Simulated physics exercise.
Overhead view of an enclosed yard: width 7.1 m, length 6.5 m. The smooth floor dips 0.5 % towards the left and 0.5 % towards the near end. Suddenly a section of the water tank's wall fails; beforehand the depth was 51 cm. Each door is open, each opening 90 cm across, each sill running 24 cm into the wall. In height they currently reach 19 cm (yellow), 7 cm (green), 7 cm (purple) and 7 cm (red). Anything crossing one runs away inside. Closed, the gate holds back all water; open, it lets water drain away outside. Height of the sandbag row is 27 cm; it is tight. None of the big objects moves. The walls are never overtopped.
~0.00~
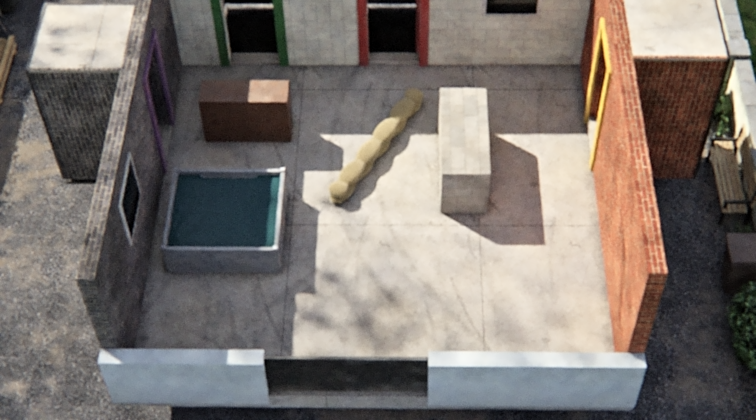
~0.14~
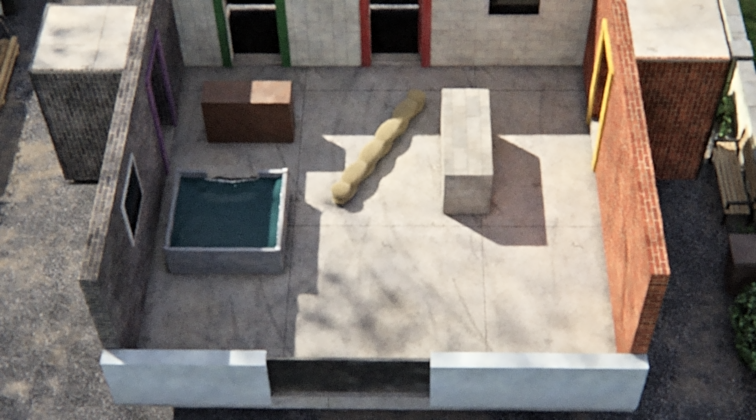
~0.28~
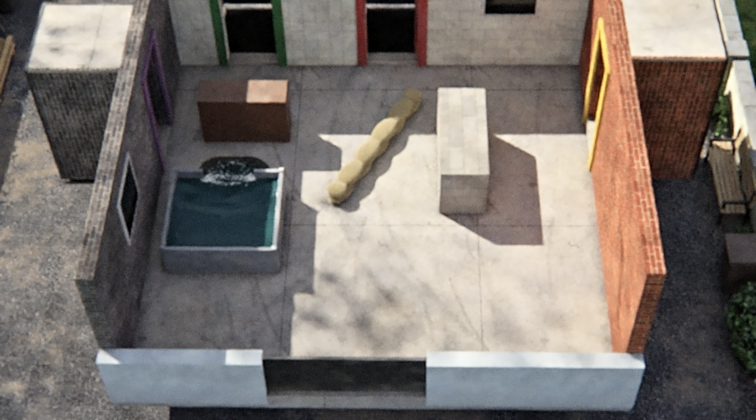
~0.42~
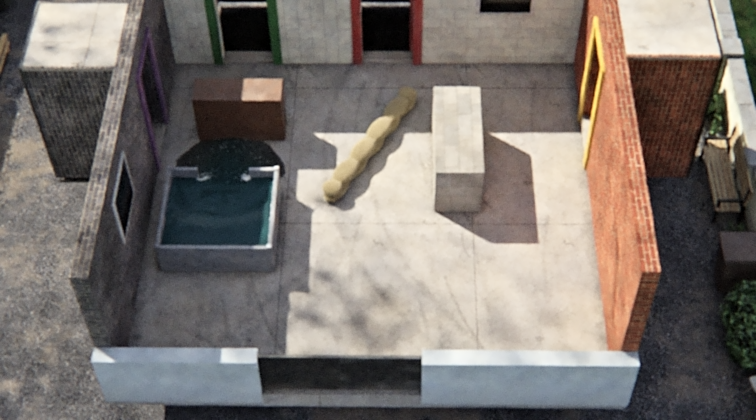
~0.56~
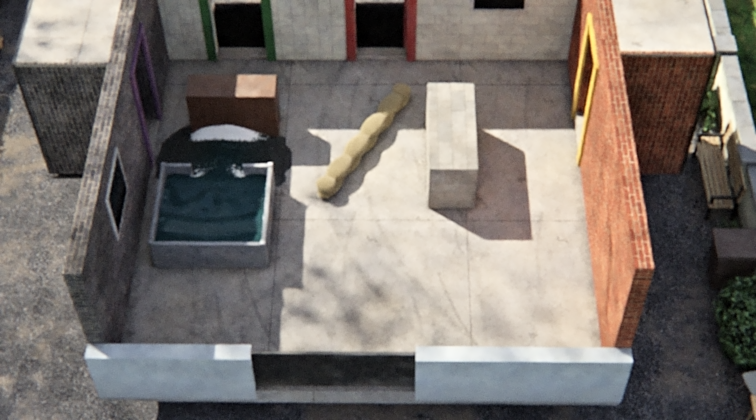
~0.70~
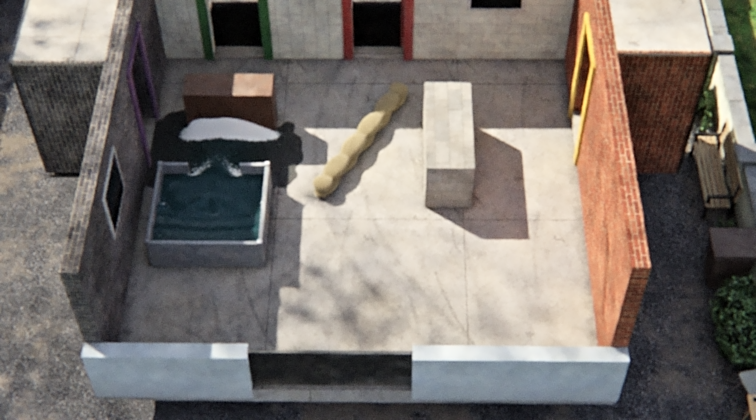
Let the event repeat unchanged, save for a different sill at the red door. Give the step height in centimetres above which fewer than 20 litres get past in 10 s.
8 cm.
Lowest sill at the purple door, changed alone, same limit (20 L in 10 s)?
The purple door needs around 21 cm.
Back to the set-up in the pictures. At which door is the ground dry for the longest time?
Door: Yellow.
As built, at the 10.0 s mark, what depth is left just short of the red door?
Depth: Near 5.0 cm.
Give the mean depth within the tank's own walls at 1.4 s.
Close to 33 cm deep on average.
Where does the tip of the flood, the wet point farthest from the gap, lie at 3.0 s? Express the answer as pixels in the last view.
Lab note: Front tip approx. at (449, 59).
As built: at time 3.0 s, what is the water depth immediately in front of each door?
Door by door in centimetres - yellow 0, green 3, purple 16, red 5.
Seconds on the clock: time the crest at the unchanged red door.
The level tops out around 3.8 s.
After 1.4 s water covers 10 % of the floor, deepest (33 cm) near (217, 142); it has not reached the red door.
After 3.0 s water covers 20 % of the floor, deepest (20 cm) near (217, 142); 5 cm at the red door, 2 litres in over its 7 cm sill.
After 10.0 s water covers 55 % of the floor, deepest (8 cm) near (169, 110); 5 cm at the red door, 28 litres in over its 7 cm sill.
At the red door as built, the water arrived by 2.5 s and peaked near 10 cm at 3.8 s.
Run again over the same 10 s with other heights there, 34 litres in over 6.5 cm, 11 litres over 9 cm. The limit of 20 litres is kept from about 8 cm up.
